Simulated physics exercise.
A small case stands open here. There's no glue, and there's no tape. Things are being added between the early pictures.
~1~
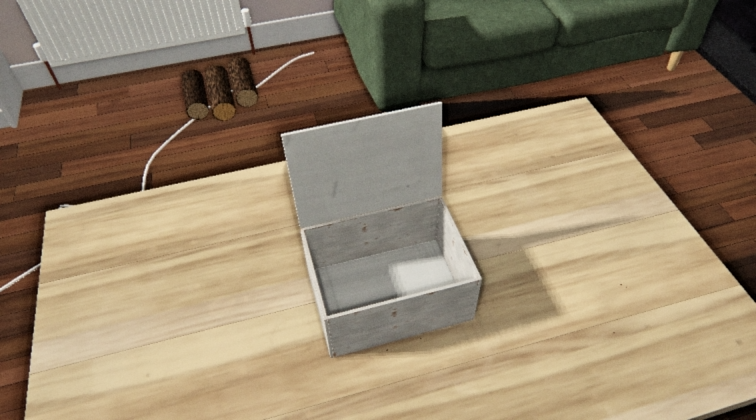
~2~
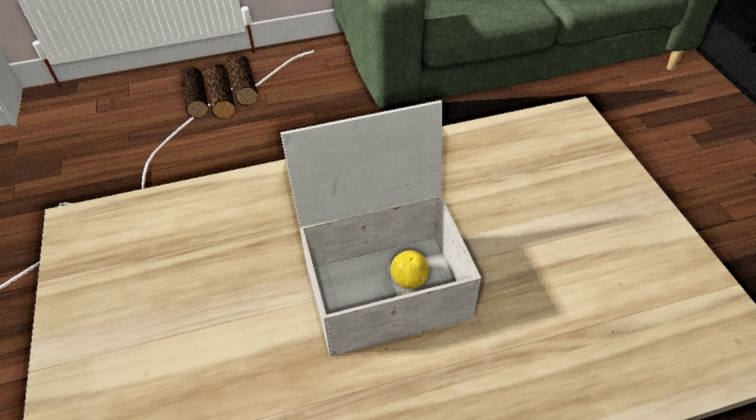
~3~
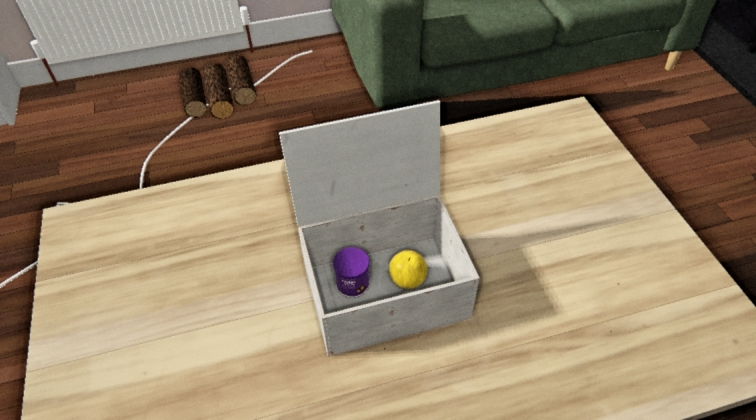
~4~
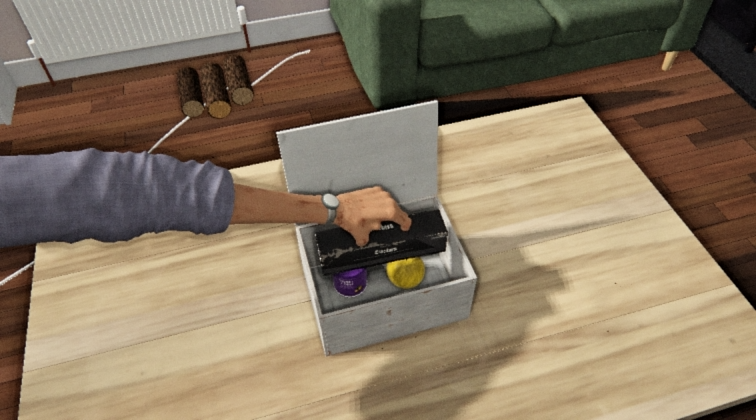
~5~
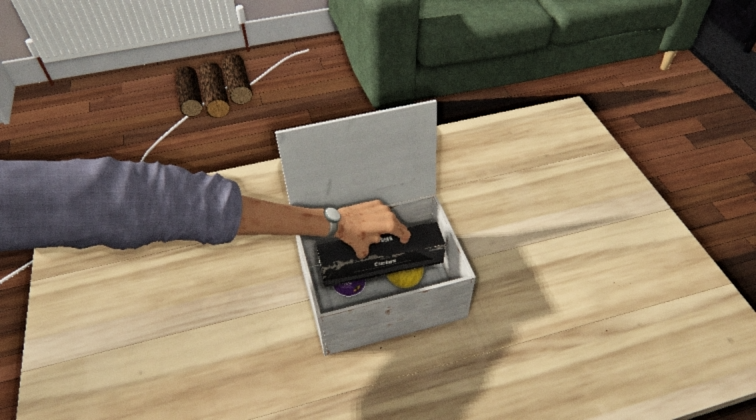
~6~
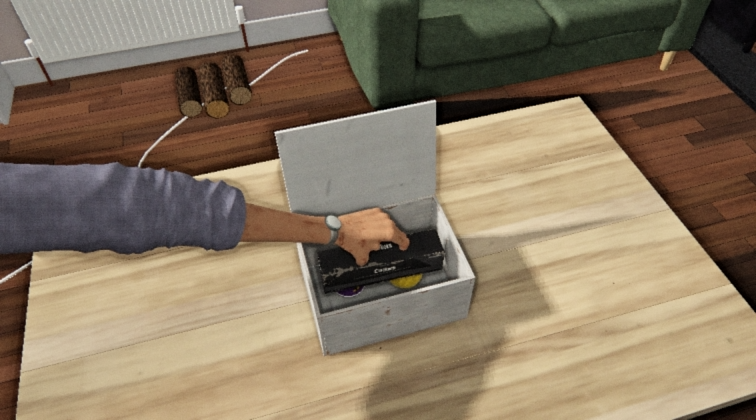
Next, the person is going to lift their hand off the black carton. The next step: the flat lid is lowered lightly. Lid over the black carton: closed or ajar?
The lid goes all the way down.
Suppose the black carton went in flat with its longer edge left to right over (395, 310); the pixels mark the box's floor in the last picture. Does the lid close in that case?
The lid settles shut this time.
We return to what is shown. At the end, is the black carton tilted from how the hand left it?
Result: It leans over.
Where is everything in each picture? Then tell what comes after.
In the first frame, the last thing is not in view yet.
In the second frame, the last thing is not in view yet; yellow apple (410, 270).
In the third frame, the last thing is not in view yet; yellow apple (408, 270).
In the fourth frame, on its way; black carton (382, 242).
In the fifth frame, on its way; black carton (381, 254).
In the sixth frame, put in, still held; black carton (381, 261).
Then, 0.40 s later than the last frame, black carton on its side near (395, 303).
Then, 1.40 s later than the last frame, lid 73° above the rim; black carton on its side near (395, 303); yellow apple moved a little.
Then, 1.70 s later than the last frame, lid 48° above the rim; black carton on its side near (395, 303); yellow apple moved a little.
Then, 2.00 s later than the last frame, lid 15° above the rim; black carton on its side near (395, 303); yellow apple moved a little.
When it is over, lid shut; lying over in the box, black carton; the other 2 as before. End places, in pixels of the last picture, black carton near (395, 303).
